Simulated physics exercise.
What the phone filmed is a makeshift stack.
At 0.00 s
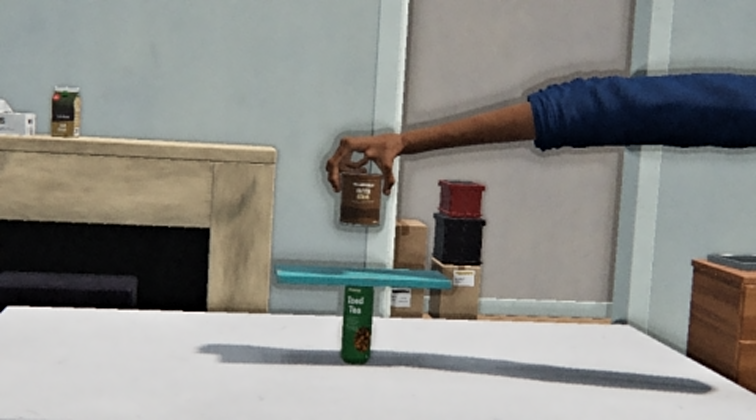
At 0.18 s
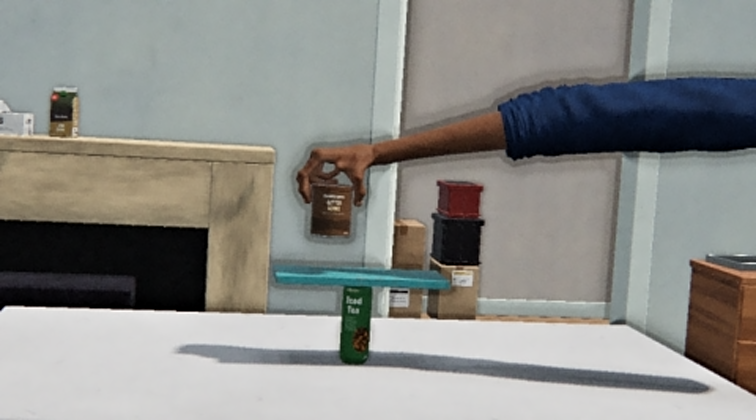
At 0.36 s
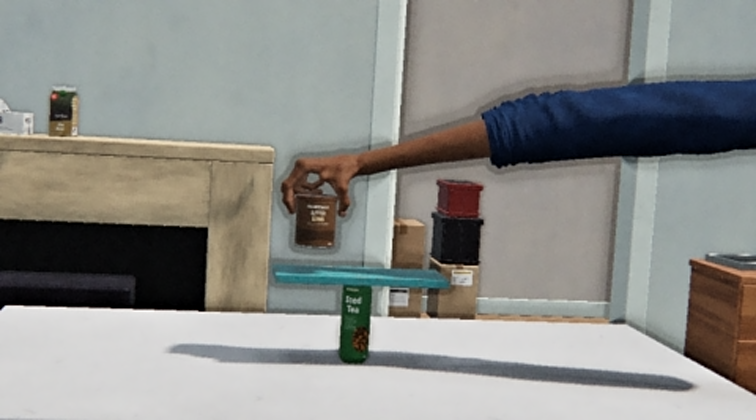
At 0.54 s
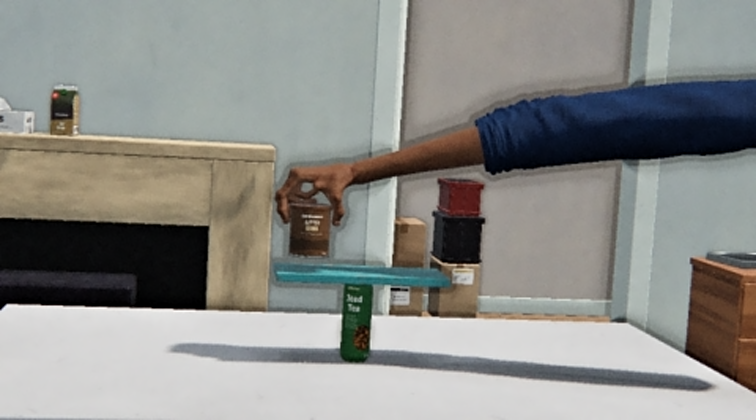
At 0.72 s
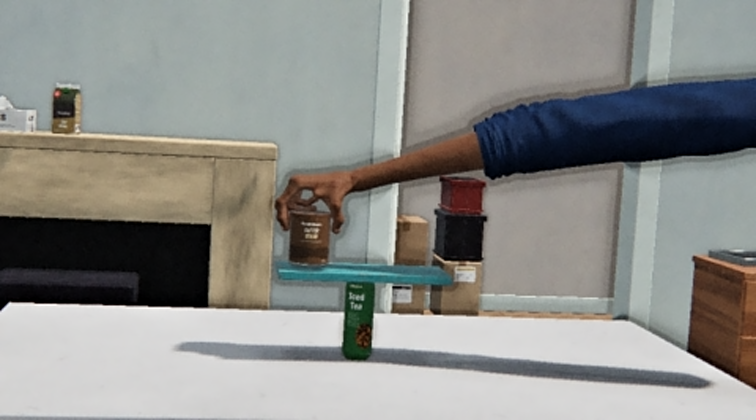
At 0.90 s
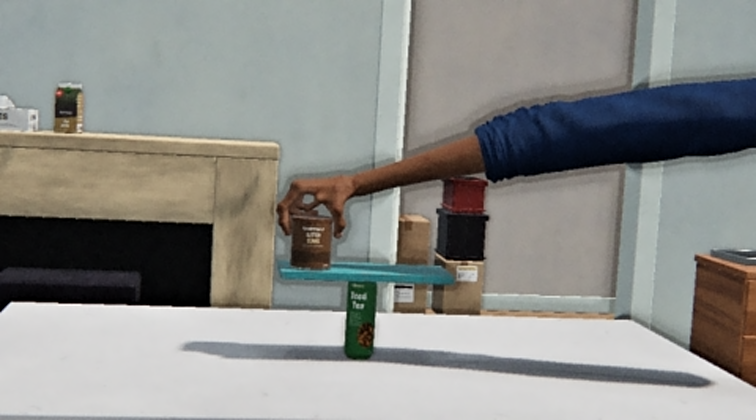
The footage shows a hand holding a brown tin above a teal board balanced on a green can on a white table; the hand moves left, then lowers the tin onto the board's left side, still gripping it.
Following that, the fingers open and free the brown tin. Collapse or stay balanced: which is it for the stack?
I expect the stack to come down, at least in part.
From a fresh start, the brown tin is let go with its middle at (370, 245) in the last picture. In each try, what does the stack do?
Outcome: Stable.
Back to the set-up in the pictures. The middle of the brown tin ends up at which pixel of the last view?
The object winds up at approximately (207, 347).
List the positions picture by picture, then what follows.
The first picture shows still above its spot; brown tin (361, 200); green can (357, 322).
The second picture shows still above its spot; brown tin (332, 211); green can (356, 322).
The third picture shows still above its spot; brown tin (316, 221); green can (356, 321).
The fourth picture shows still above its spot; brown tin (310, 230); green can (357, 320).
The fifth picture shows still above its spot; brown tin (310, 238); green can (359, 318).
The sixth picture shows set down, still held; brown tin (311, 243); green can (361, 317).
By 1.50 s, brown tin now fallen; turquoise board tilted by 33°.
By 1.70 s, turquoise board tilted by 58°.
By 1.80 s, turquoise board now fallen.
By 2.00 s, things are still on the move.
When it is over (3.5 s), fallen, brown tin and turquoise board; green can as before. End places, in pixels of the last picture, brown tin near (207, 347). The stack loses its balance.
